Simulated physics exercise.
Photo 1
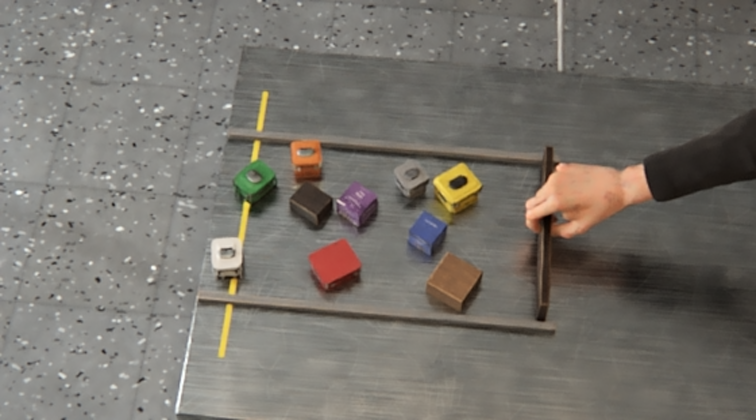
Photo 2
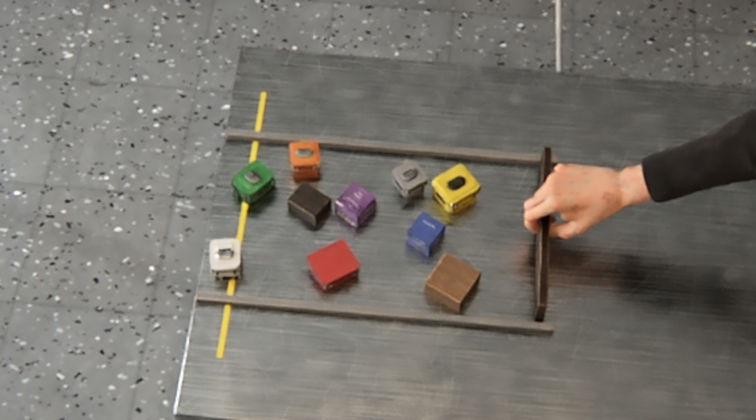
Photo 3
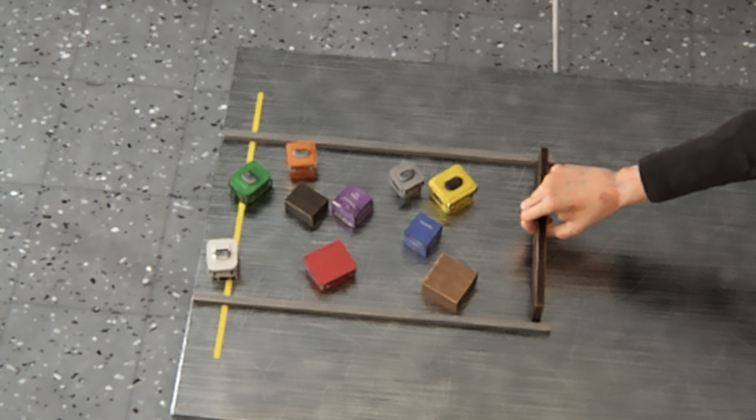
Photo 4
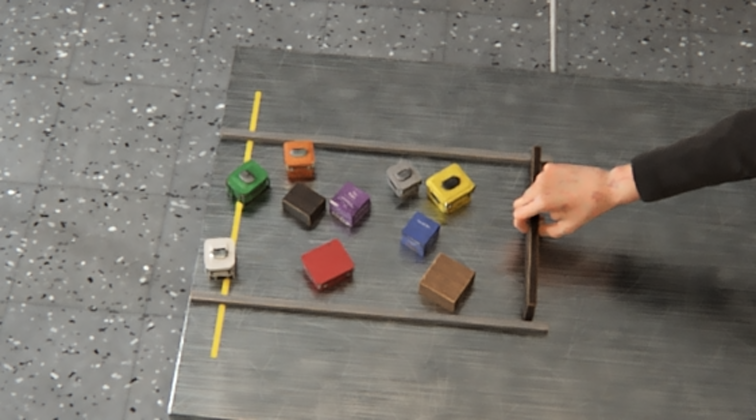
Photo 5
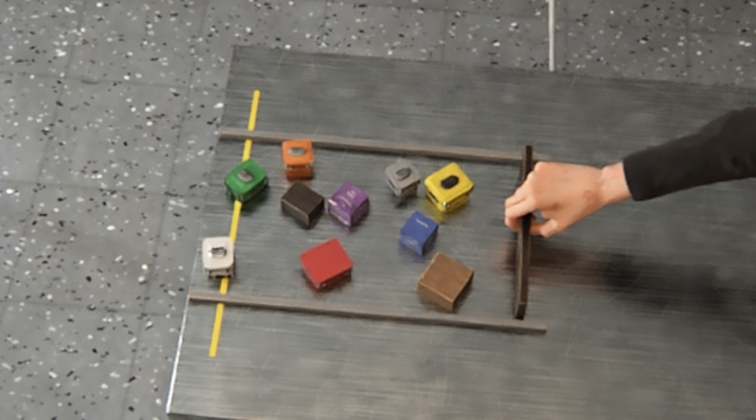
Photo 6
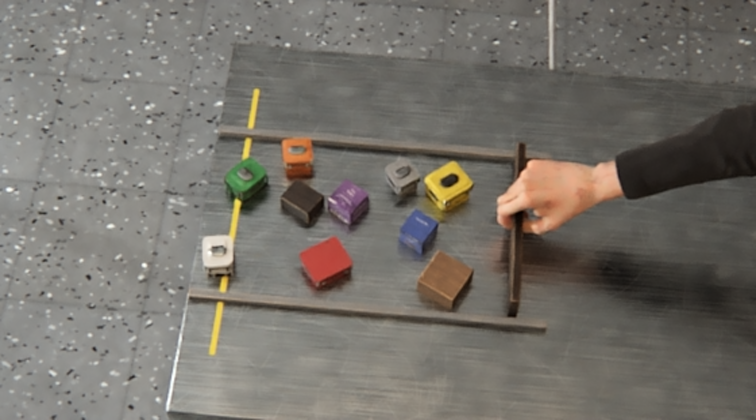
A hand slid a dark board slightly left between two rails on a grey table, while the scattered colourful little cases and boxes stayed put, the green and white ones by the yellow tape.
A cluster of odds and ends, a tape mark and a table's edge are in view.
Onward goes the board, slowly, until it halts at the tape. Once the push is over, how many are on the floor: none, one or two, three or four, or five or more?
Mind you, the pieces that take the plunge come to five or more.
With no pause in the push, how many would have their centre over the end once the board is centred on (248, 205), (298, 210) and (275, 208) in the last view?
The numbers past the end are 4, 1 and 2.
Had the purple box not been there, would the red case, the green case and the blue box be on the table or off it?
Red case down; green case down; blue box still up.
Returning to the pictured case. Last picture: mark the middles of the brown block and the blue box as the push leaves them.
In order, first (205, 267), then (216, 235).
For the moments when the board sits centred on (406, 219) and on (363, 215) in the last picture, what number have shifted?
In order, the tallies are 4 and 7.
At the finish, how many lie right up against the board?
The number is 4.
A little later, none off yet; white case at rest near (219, 257); green case at rest near (246, 181); orange case at rest near (298, 156).
Next, none off yet; white case at rest near (219, 257); green case at rest near (244, 179); orange case at rest near (296, 156).
When it is over, the number that fall off is five or more; down, purple box, red case, black block, orange case, green case and white case.
